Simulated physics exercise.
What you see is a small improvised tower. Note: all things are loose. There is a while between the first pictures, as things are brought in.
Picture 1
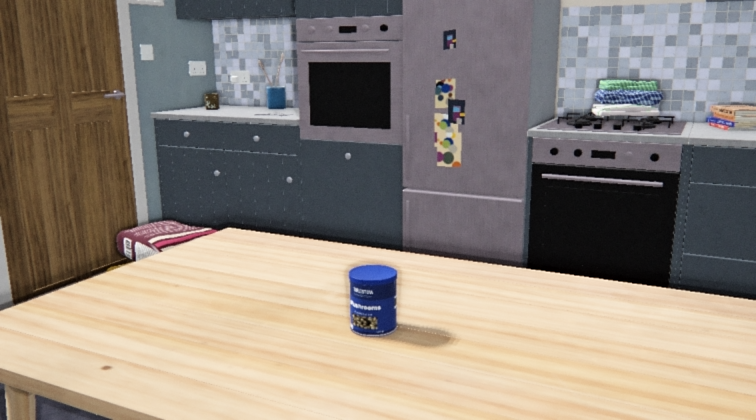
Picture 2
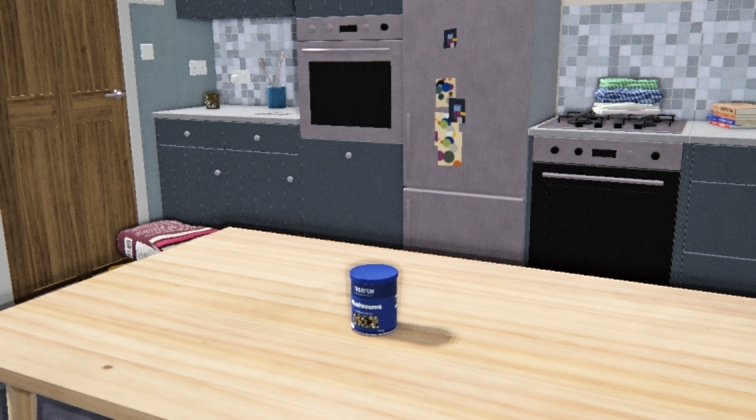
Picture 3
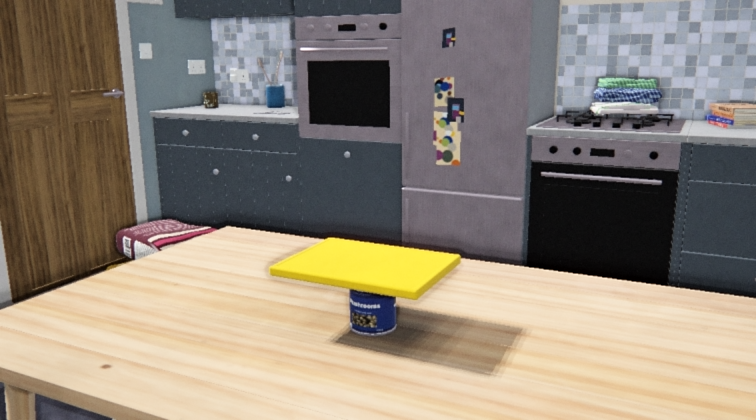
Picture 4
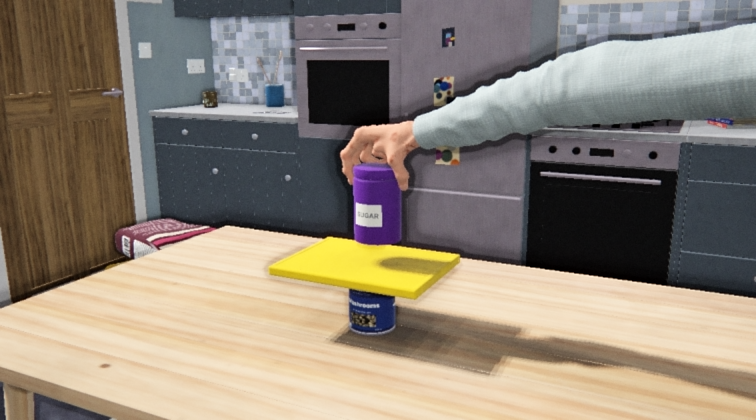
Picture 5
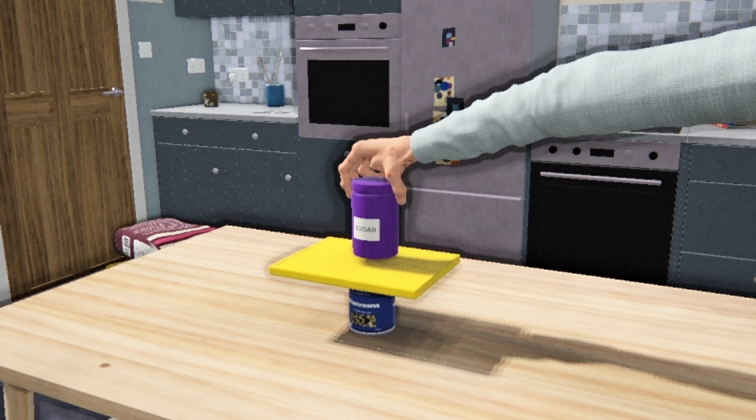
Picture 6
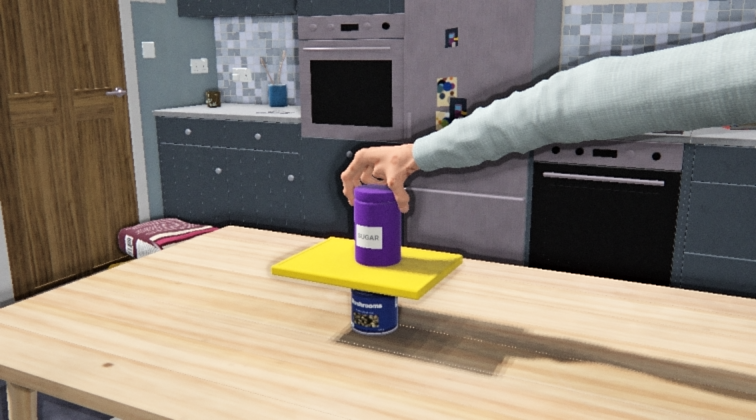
A hand lowered a purple sugar jar onto a yellow board that had appeared on top of a blue tin on the wooden table, and was still holding the jar there.
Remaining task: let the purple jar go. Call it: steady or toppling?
Steady.
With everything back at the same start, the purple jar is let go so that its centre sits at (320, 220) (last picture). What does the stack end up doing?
Well, it crumbles then.
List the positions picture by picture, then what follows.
The last thing is not in view yet; blue tin (373, 300), in the first frame.
The last thing is not in view yet; blue tin (374, 299), in the second frame.
The last thing is not in view yet; blue tin (373, 299), in the third frame.
Still above its spot; purple jar (378, 203); blue tin (372, 298), in the fourth frame.
Still above its spot; purple jar (375, 217); blue tin (372, 298), in the fifth frame.
In place under the hand; purple jar (378, 225); blue tin (374, 298), in the sixth frame.
Then, 0.30 s on from there, no change.
Then, 0.70 s on from there, purple jar resting near (378, 225).
In the end, all 3 unmoved. At the end, from the last picture's camera, purple jar near (378, 225). The stack keeps its balance.
